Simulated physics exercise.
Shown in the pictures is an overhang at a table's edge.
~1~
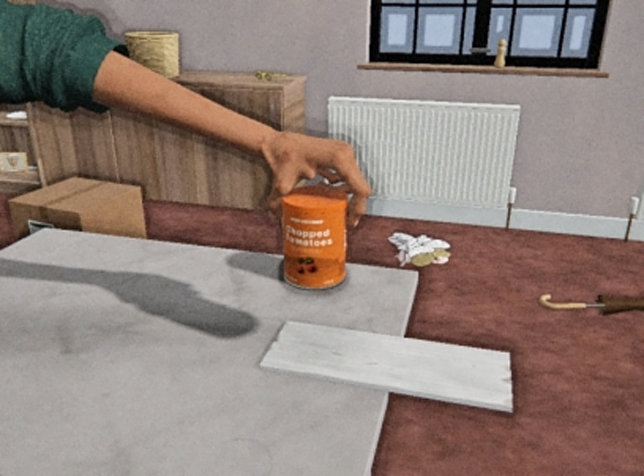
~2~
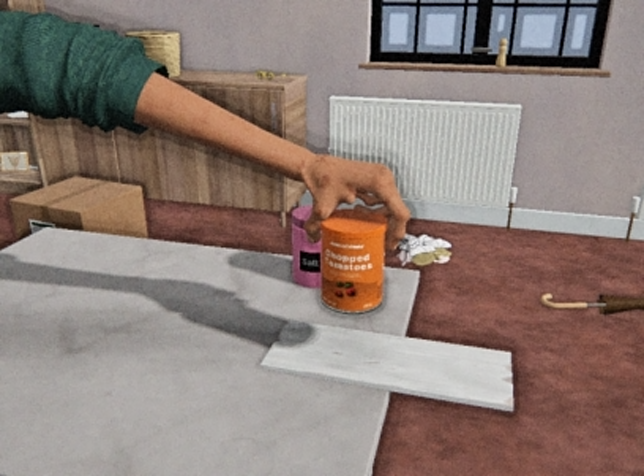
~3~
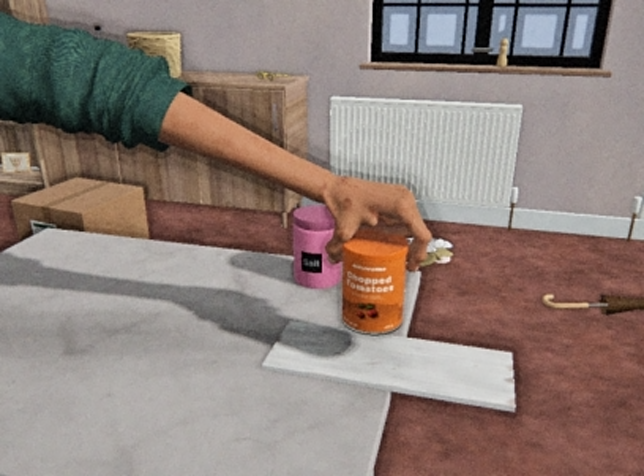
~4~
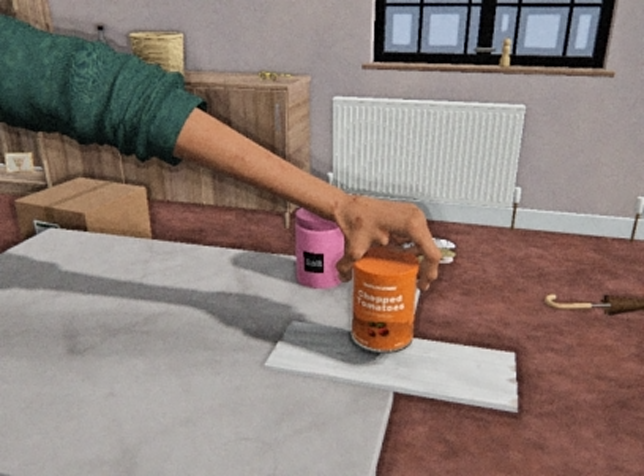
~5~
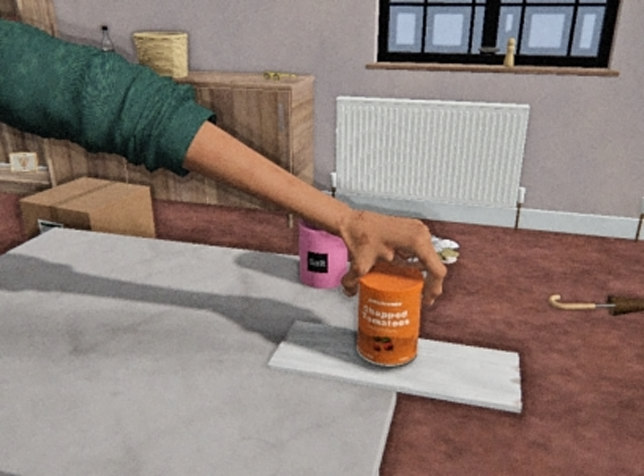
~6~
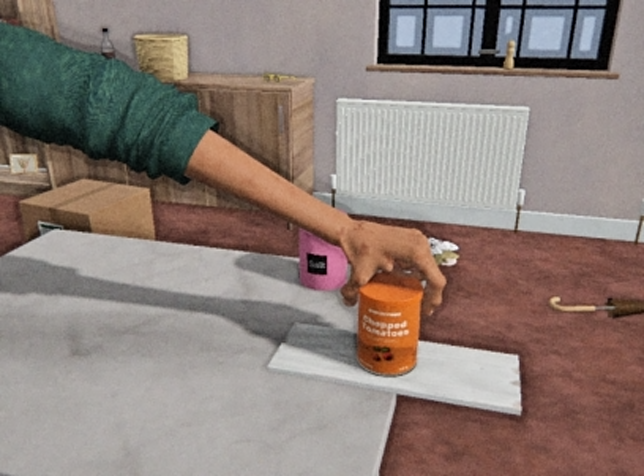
At a table's edge, a hand moves an orange tin right onto a white board.
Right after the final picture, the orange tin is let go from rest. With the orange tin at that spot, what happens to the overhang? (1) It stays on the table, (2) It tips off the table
It stays on the table.
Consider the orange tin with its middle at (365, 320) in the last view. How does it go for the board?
Outcome: Stable.
Then, 0.20 s later than the last frame, all is still.
Then, 0.50 s later than the last frame, orange tin resting near (388, 324).
When it is over, all 3 as before. End places, in pixels of the last picture, orange tin near (388, 324). The board holds.
